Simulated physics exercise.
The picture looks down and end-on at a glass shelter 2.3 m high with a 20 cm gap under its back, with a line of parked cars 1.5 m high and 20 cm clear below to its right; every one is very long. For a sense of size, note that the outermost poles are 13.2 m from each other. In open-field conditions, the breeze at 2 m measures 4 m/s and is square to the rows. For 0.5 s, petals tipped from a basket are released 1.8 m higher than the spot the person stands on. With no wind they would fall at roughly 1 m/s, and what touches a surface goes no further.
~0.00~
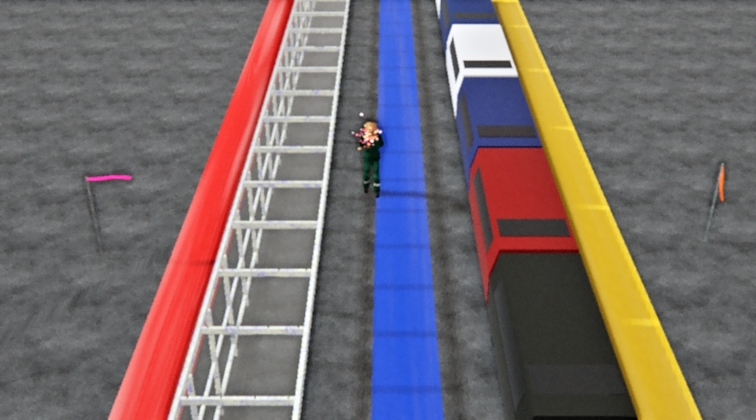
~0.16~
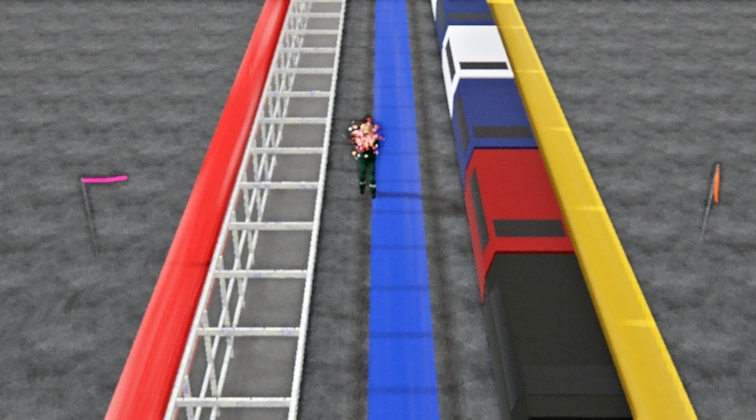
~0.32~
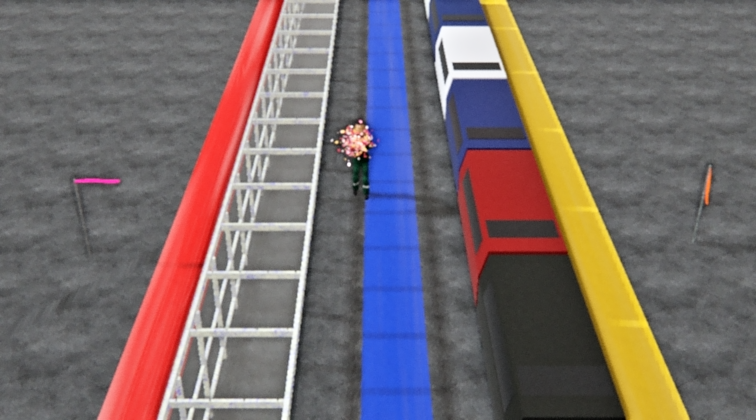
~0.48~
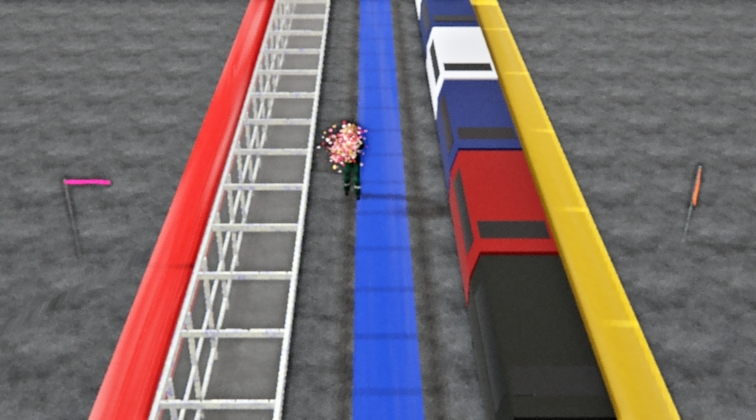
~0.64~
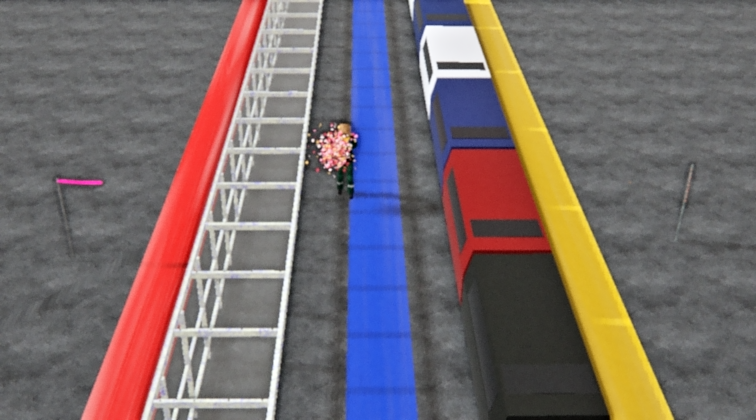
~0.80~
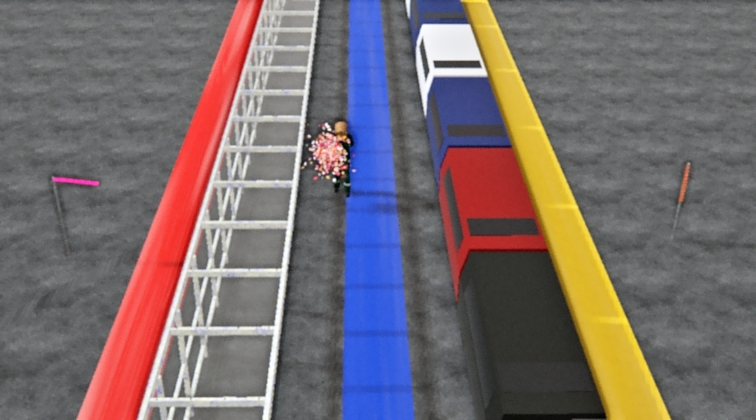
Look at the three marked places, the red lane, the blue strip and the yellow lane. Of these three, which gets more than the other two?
I would say the blue one.
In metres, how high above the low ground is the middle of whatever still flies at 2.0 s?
Roughly 0.4 m up.
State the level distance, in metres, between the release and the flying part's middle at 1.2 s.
About 0.5 m.
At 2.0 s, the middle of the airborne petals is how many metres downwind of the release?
Roughly 0.0 m.
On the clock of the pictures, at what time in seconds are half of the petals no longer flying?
Estimated time: Near 2.4 s.
After 1.2 s, 0 % is no longer flying here, and 0 % lies on the red lane, 0 % on the yellow lane and 0 % on the blue strip; the middle of what still flies is 0.9 m above the low ground, near (330, 169).
After 2.0 s, 31 % is no longer flying here, and 0 % lies on the red lane, 0 % on the yellow lane and 23 % on the blue strip; the middle of what still flies is 0.4 m above the low ground, near (348, 191).
After 3.5 s, 93 % is no longer flying here, and 0 % lies on the red lane, 0 % on the yellow lane and 80 % on the blue strip.
After 8.0 s, 100 % is no longer flying here, and 0 % lies on the red lane, 0 % on the yellow lane and 85 % on the blue strip.
After 45.0 s, 100 % is no longer flying here, and 0 % lies on the red lane, 0 % on the yellow lane and 85 % on the blue strip.
